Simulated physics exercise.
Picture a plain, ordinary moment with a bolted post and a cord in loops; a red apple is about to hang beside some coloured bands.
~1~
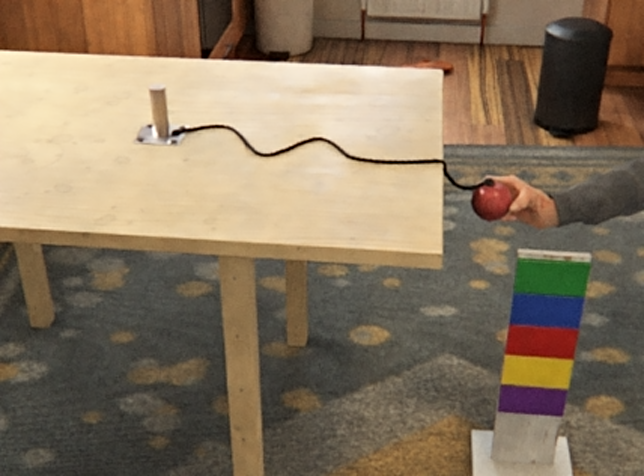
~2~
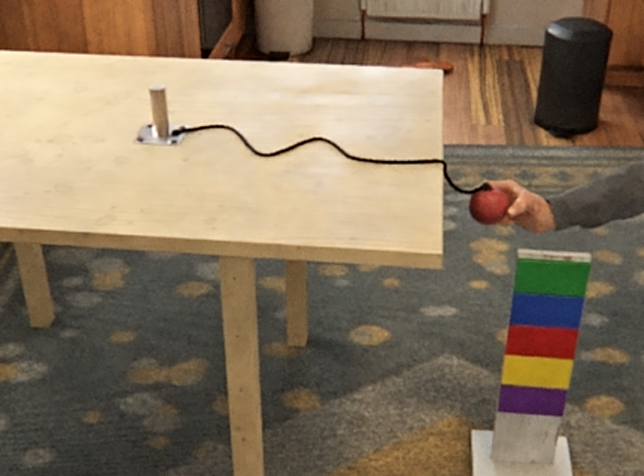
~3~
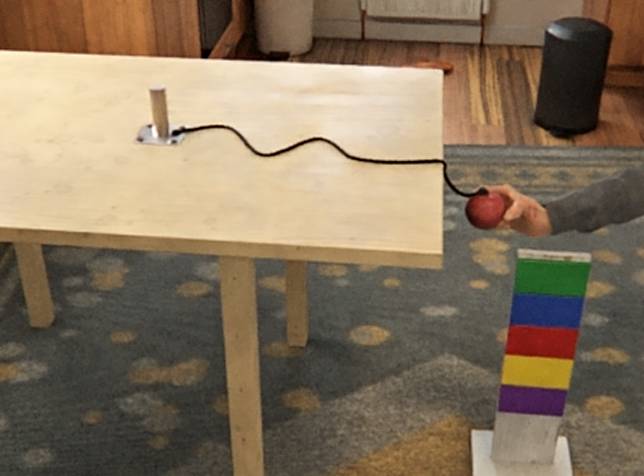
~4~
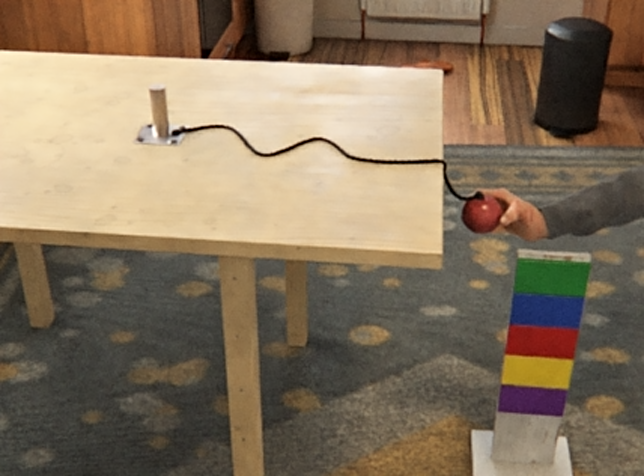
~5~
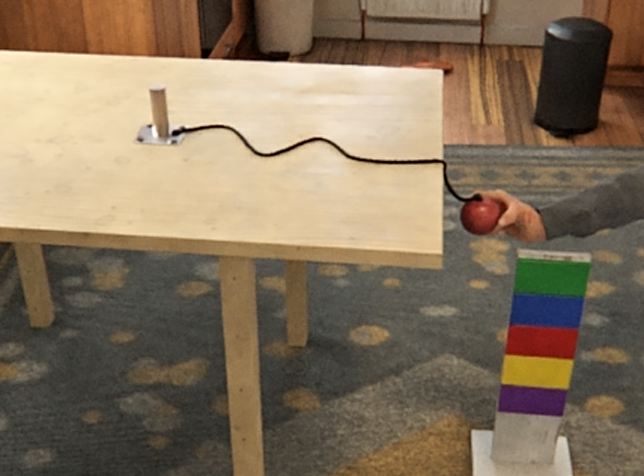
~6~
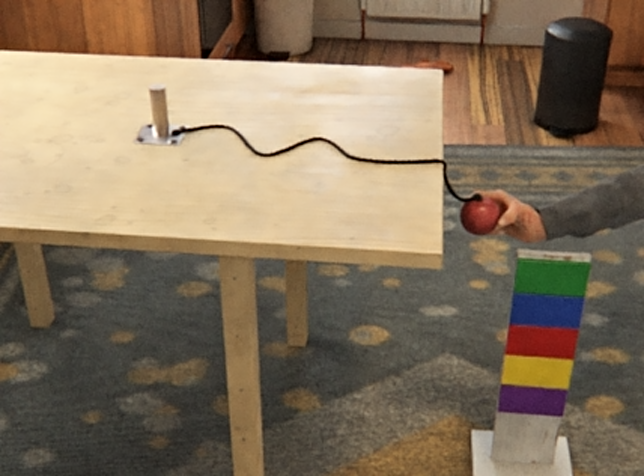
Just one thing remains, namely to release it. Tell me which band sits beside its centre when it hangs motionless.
The blue one sits beside it.
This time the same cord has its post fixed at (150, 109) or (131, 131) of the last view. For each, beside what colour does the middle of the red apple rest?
Answer, in order: Green, green.
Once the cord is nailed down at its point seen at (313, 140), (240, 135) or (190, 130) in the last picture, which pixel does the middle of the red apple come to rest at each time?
The pixel places are (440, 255), (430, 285) and (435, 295), one per try.
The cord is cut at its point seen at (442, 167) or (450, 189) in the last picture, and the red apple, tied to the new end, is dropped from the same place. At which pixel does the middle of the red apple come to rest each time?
Result 1: (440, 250). Result 2: (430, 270).
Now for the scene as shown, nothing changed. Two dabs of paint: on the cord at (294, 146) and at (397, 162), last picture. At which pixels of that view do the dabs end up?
They end up at (342, 148) and (442, 187).
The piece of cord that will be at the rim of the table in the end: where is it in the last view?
The bit in question sits close to (370, 161).
Soon after, apple near (408, 287); level with blue.
Then, apple near (456, 294); level with blue.
At rest, apple near (437, 297); level with blue. The blue one.
